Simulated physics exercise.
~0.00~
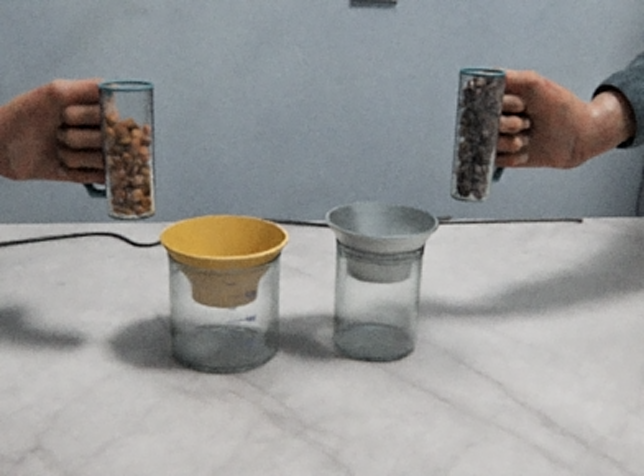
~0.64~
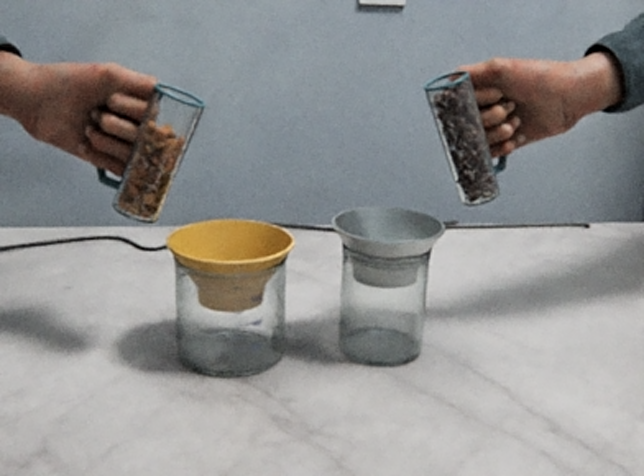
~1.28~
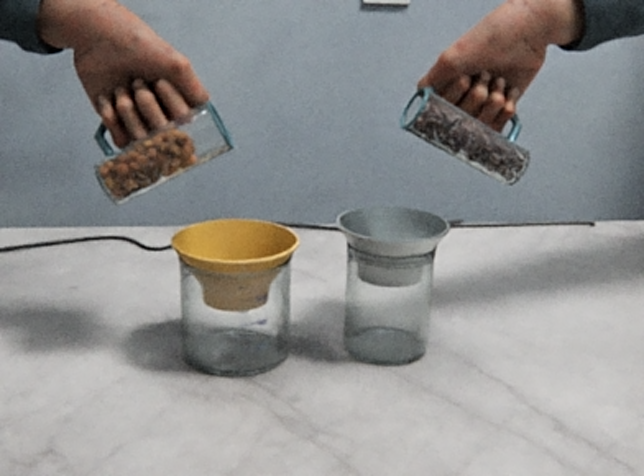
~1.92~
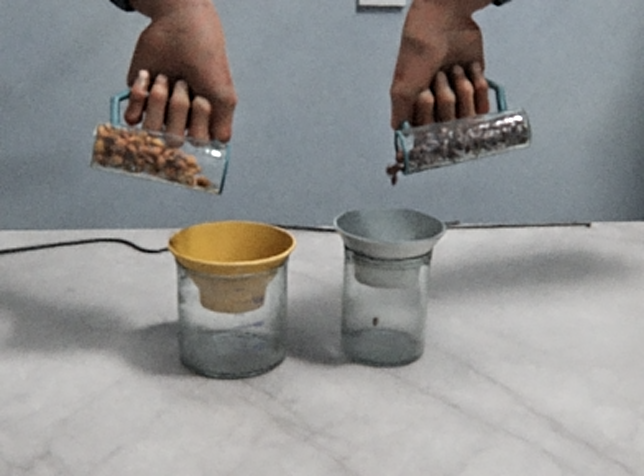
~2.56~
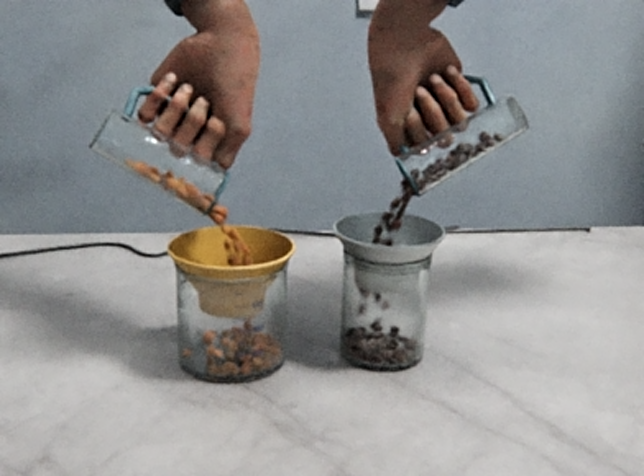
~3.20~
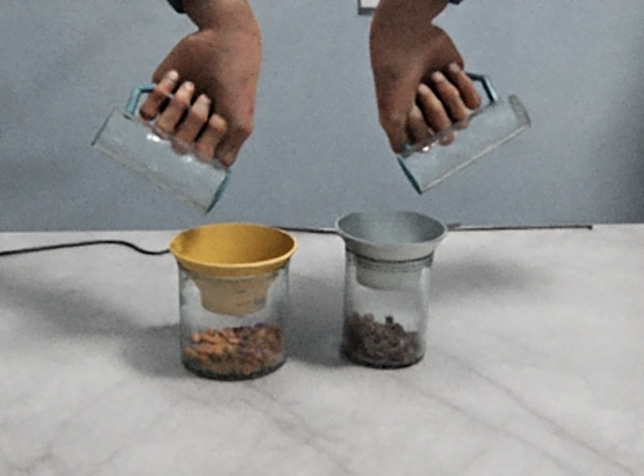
On a marble-patterned counter, two hands tipped clear cups over jars fitted with a yellow funnel and a grey one, the right cup starting to spill first. Orange-brown pieces and dark ones tumbled through, until both cups were empty and everything lay in the jars.
